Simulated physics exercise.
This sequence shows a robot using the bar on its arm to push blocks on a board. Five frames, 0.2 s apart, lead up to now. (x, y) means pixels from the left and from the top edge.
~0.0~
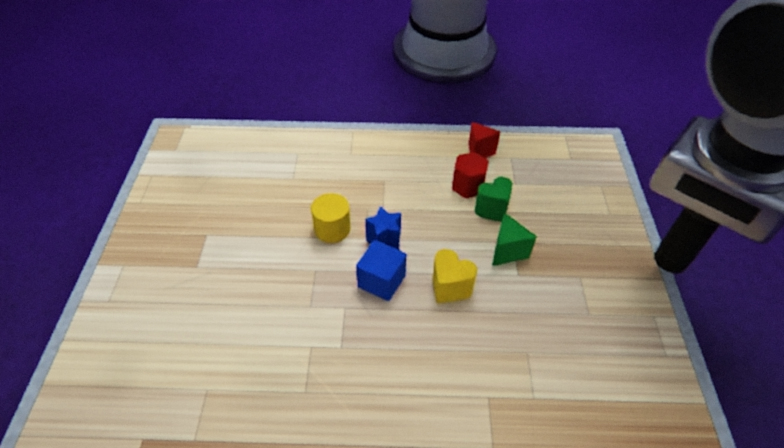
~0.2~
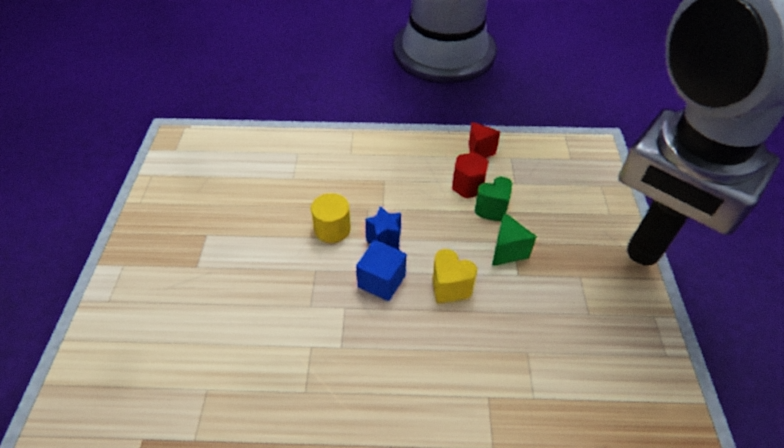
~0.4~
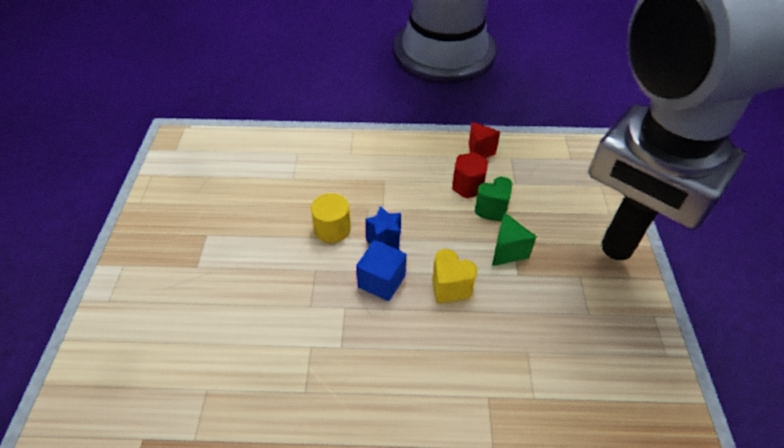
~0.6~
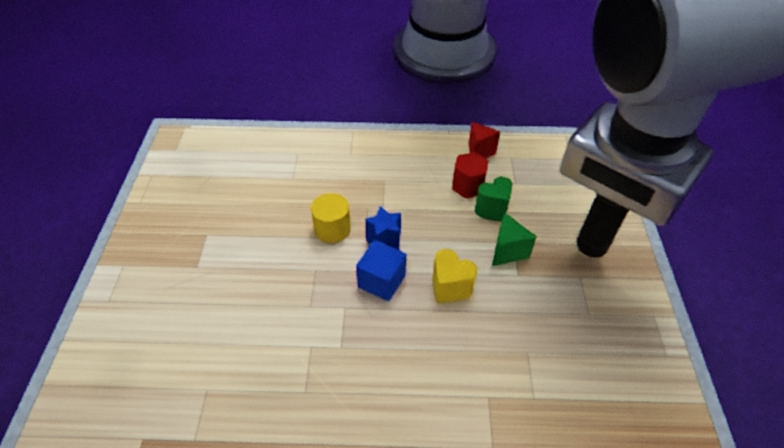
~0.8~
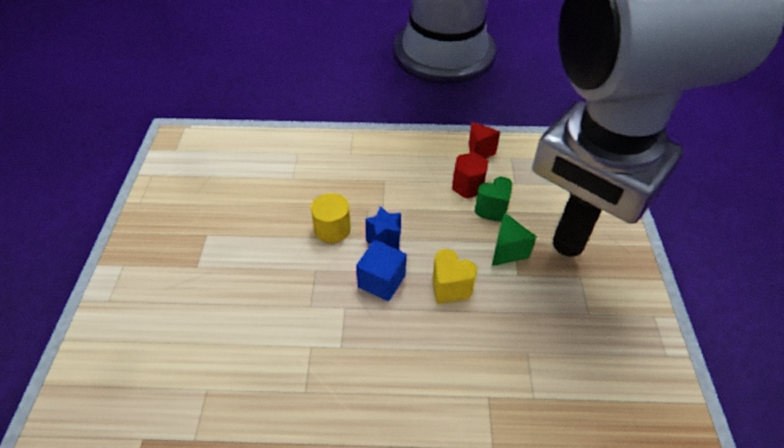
To begin with, a robot arm holds its dark bar at the right edge of a wooden board, where red, green, blue and yellow blocks sit. The bar then moves steadily left across the board, drawing near the green triangle, while all the blocks stay still.
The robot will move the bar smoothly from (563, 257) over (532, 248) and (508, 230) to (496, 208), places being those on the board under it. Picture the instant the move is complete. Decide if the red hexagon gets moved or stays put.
The answer is that it is displaced.
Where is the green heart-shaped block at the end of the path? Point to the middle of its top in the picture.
I'd guess (482, 166).
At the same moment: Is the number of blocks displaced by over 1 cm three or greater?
Yes - that is the case.
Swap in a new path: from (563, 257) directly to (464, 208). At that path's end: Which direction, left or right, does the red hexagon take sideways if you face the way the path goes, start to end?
Shifted right.
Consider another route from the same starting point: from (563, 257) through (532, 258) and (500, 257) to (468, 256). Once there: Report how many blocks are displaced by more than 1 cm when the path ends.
Most likely one.
What follows on the original path. One third of the way, bar (535, 236); green triangle (509, 231).
Two thirds of the way, bar (510, 218); green heart-shaped block (495, 185); green triangle (499, 229).
At the end, bar (499, 196); red hexagon (459, 153); green heart-shaped block (482, 166), turned 15° anticlockwise; green triangle (499, 229).
